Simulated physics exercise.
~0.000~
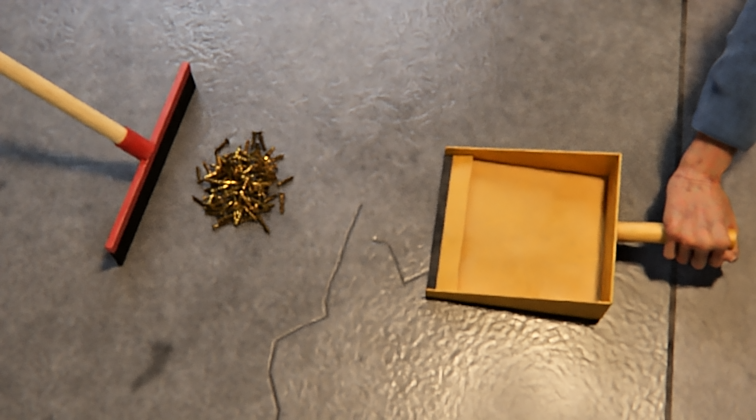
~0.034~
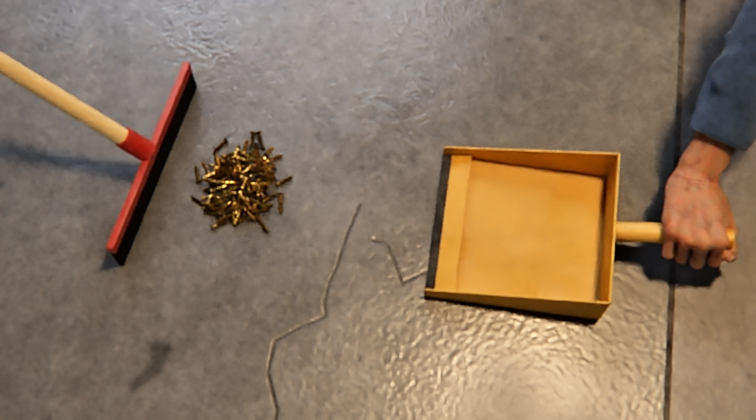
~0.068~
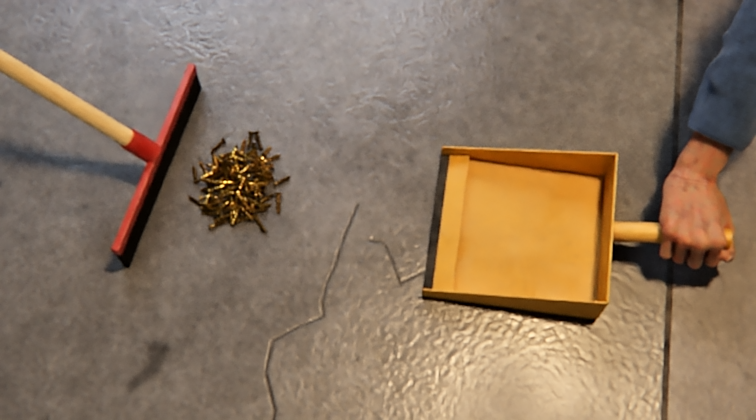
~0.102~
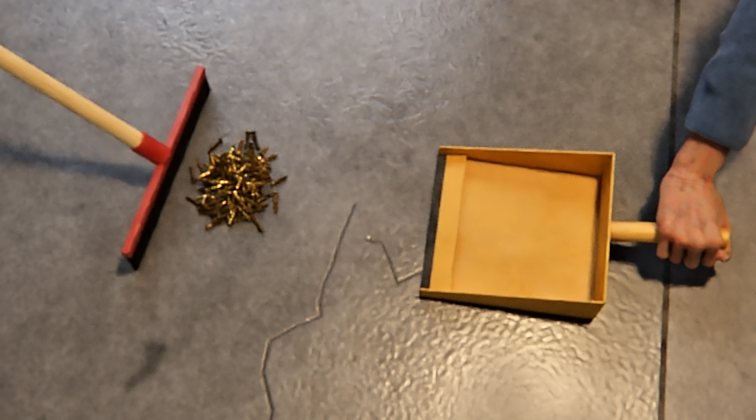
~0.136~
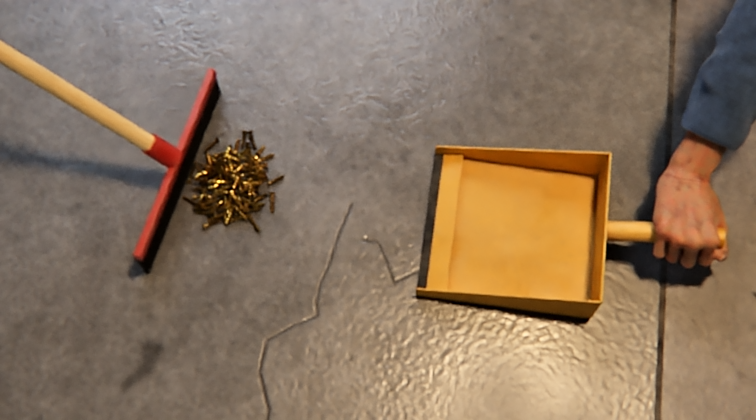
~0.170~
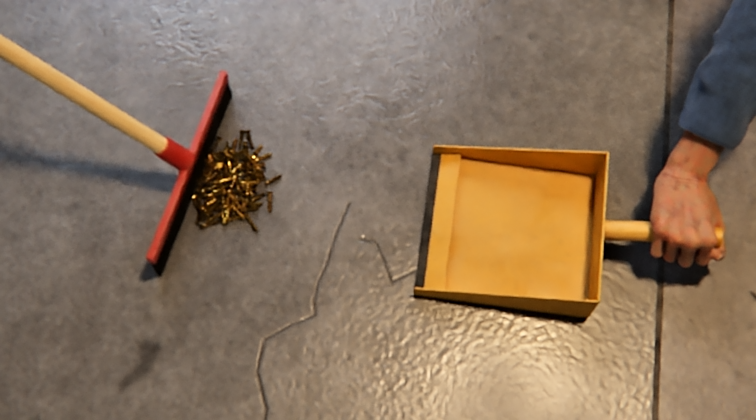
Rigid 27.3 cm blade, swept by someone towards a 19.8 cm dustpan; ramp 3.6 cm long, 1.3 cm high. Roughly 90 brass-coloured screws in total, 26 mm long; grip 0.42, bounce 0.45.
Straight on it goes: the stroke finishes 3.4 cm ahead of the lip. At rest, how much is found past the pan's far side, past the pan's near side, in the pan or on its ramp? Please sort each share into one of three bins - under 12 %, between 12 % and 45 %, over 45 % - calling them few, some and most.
Far side: Few. Near side: Few. Pan: Few.
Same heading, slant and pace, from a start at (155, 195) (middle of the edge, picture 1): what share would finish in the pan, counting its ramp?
Something close to 10 percent.
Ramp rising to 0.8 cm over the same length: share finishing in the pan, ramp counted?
That would give something like 10 per cent.
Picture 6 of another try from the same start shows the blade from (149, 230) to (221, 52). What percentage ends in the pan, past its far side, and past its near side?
You'd see pan at 0, far at 35 and near at 0.
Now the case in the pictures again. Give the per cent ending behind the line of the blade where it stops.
Some 0 per cent.
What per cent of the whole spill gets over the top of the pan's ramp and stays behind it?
Roughly 0 in a hundred.
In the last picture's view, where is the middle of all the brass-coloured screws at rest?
Around (406, 223).
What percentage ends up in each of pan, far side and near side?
Far side 0; near side 5; pan 5.
After 0.39 s, middle of the blade 18 cm from the lip; 0 % over the lip, far side 0 %, near side 0 %.
After 0.53 s, middle of the blade 10 cm from the lip; 0 % over the lip, far side 0 %, near side 0 %.
Then, at 0.81 s, middle of the blade 5 cm from the lip; 5 % over the lip, far side 0 %, near side 5 %.
At rest (1.9 s), far side 0 %, near side 5 %, pan 5 %, in front of the lip or behind the blade 90 %.
